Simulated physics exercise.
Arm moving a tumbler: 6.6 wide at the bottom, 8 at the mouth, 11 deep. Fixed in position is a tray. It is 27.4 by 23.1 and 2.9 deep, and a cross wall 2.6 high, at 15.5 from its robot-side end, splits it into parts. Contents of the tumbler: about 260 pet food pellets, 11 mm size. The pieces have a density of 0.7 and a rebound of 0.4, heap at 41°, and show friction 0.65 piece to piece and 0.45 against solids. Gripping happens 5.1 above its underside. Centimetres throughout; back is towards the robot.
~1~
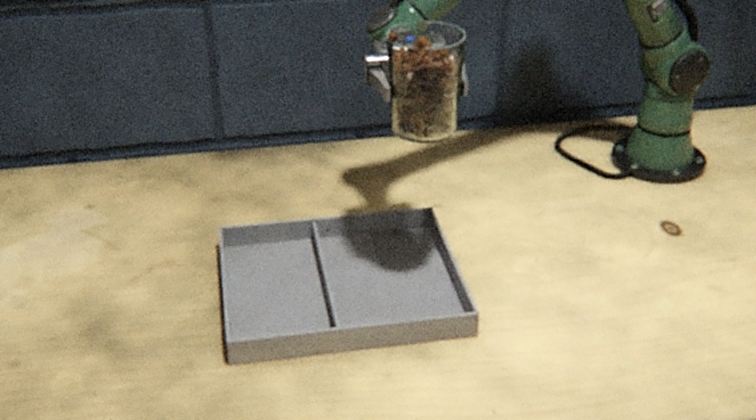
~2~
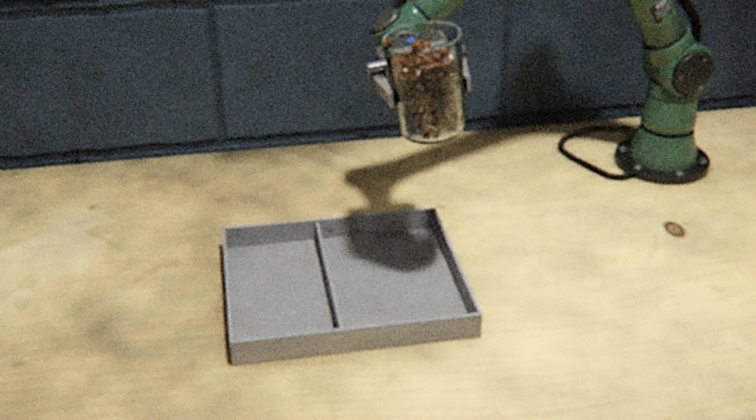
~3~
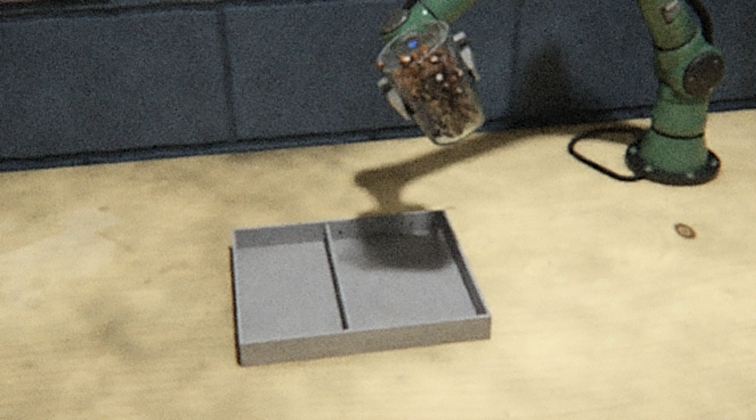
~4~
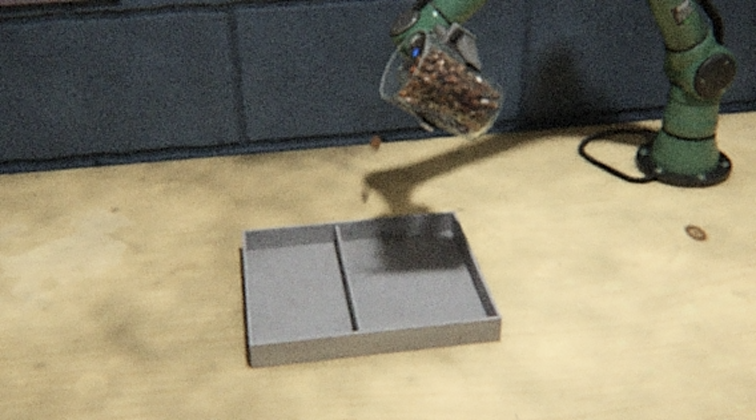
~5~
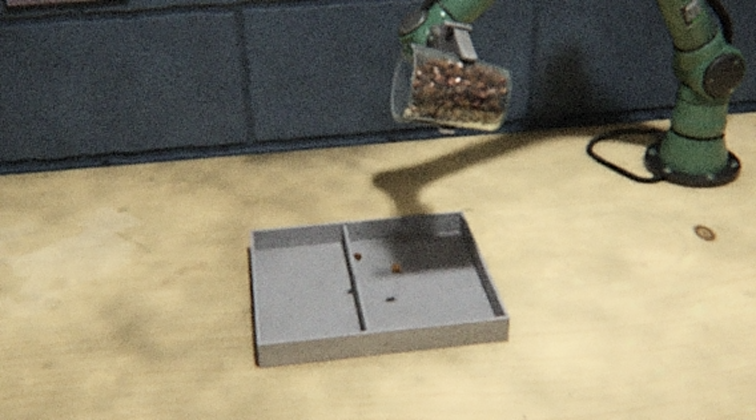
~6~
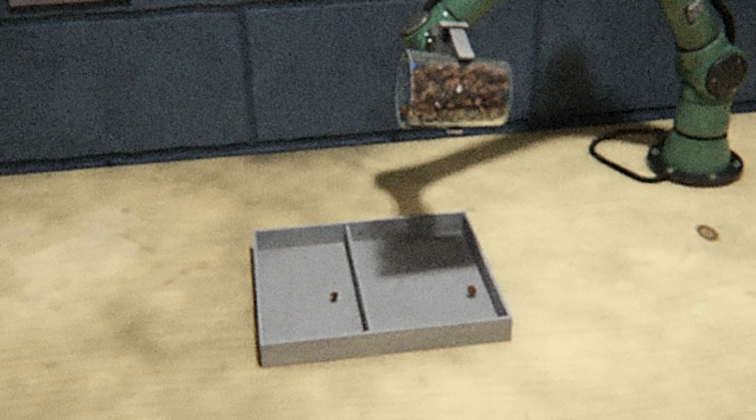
A green robot arm tilted a clear tumbler of brown pellets over to the left until it lay nearly sideways, and a couple of pieces dropped into the divided gray tray below.
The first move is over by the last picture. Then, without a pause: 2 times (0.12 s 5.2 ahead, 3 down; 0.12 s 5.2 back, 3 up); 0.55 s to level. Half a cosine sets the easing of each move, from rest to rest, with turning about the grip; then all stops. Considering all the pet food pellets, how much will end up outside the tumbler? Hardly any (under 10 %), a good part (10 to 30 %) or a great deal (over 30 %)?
A great deal.
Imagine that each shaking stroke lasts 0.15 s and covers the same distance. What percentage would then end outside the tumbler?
Around 35 percent.
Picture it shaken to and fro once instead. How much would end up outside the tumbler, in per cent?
My guess is near 30 per cent.
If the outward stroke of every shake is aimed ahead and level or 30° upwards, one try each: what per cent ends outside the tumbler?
First try about 85 %, second try about 100 %.
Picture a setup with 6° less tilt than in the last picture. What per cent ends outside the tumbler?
I'd put it at around 30 per cent.
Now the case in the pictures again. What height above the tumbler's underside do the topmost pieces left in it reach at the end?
Around 7.0 cm up.
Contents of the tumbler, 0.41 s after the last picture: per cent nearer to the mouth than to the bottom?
Something like 65 percent sits in that half.
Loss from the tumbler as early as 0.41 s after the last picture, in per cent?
30 %.
Then, 0.41 s later, tilted 83° forward, highest piece 26 above the table; 186 in the tumbler, 45 in the far-side part, 16 in the robot-side part, 8 on the table or floor, 8 in flight or on a rim.
Then, 0.82 s later, tilted 26° forward, highest piece 30 above the table; 132 in the tumbler, 78 in the far-side part, 41 in the robot-side part, 11 on the table or floor, 1 in flight or on a rim.
Then, 1.23 s later, level, highest piece 28 above the table; 132 in the tumbler, 78 in the far-side part, 42 in the robot-side part, 11 on the table or floor.
Then, 2.28 s later, level, highest piece 28 above the table; 132 in the tumbler, 78 in the far-side part, 42 in the robot-side part, 11 on the table or floor.
At rest, 132 in the tumbler, 78 in the far-side part, 42 in the robot-side part, 11 on the table or floor. That is 50 % outside the tumbler.
